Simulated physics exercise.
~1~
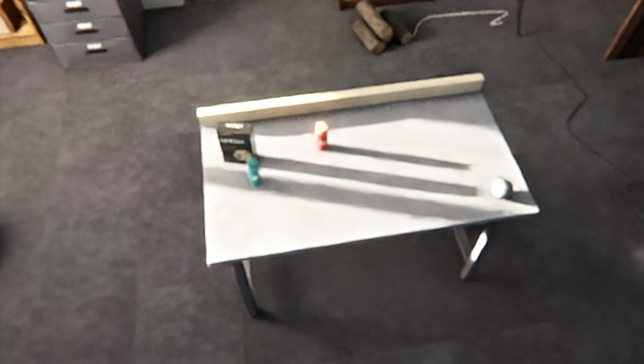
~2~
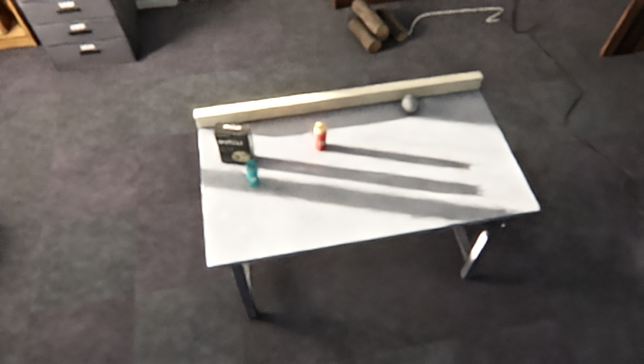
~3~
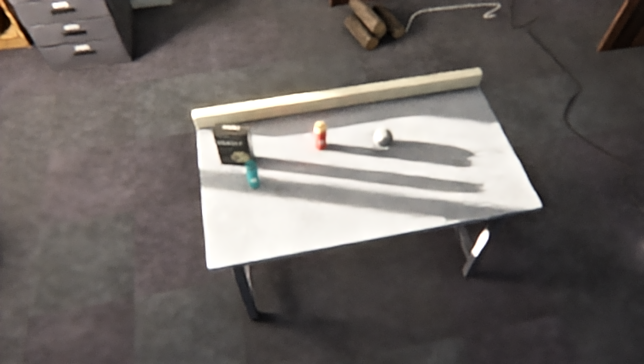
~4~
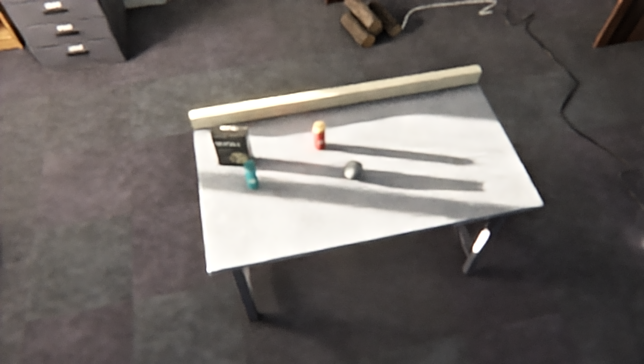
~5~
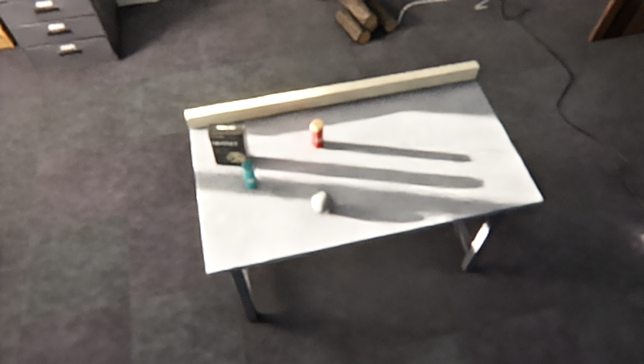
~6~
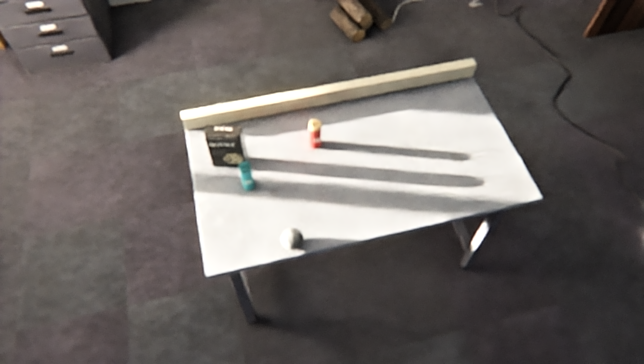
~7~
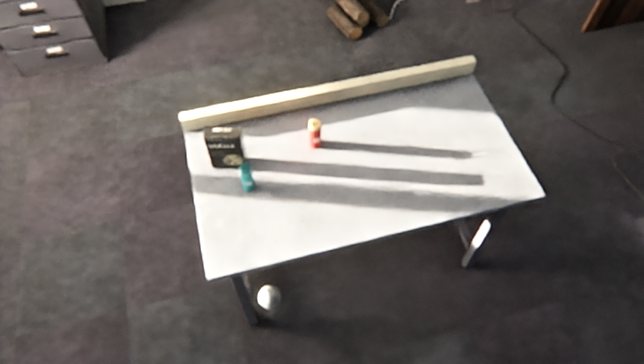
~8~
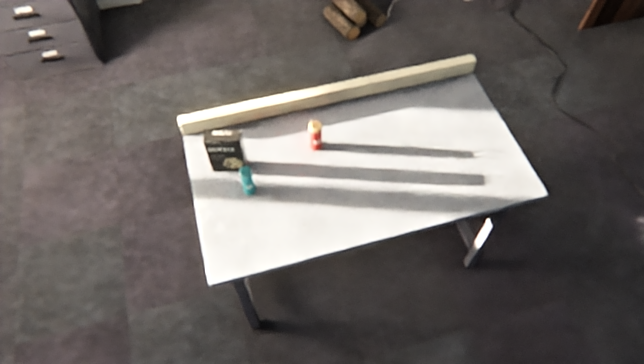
In a room with a dark floor, a white table with a pale strip along its far edge holds a black packet, a turquoise shaker and a red shaker. A grey ball starts near the right end and travels left and away until it is close to the strip. It then comes back toward the near side, still heading left, passing to the right of both shakers without touching them. The ball reaches the near edge, drops off beside the left table leg and goes out of sight, while the packet and shakers remain standing in place.
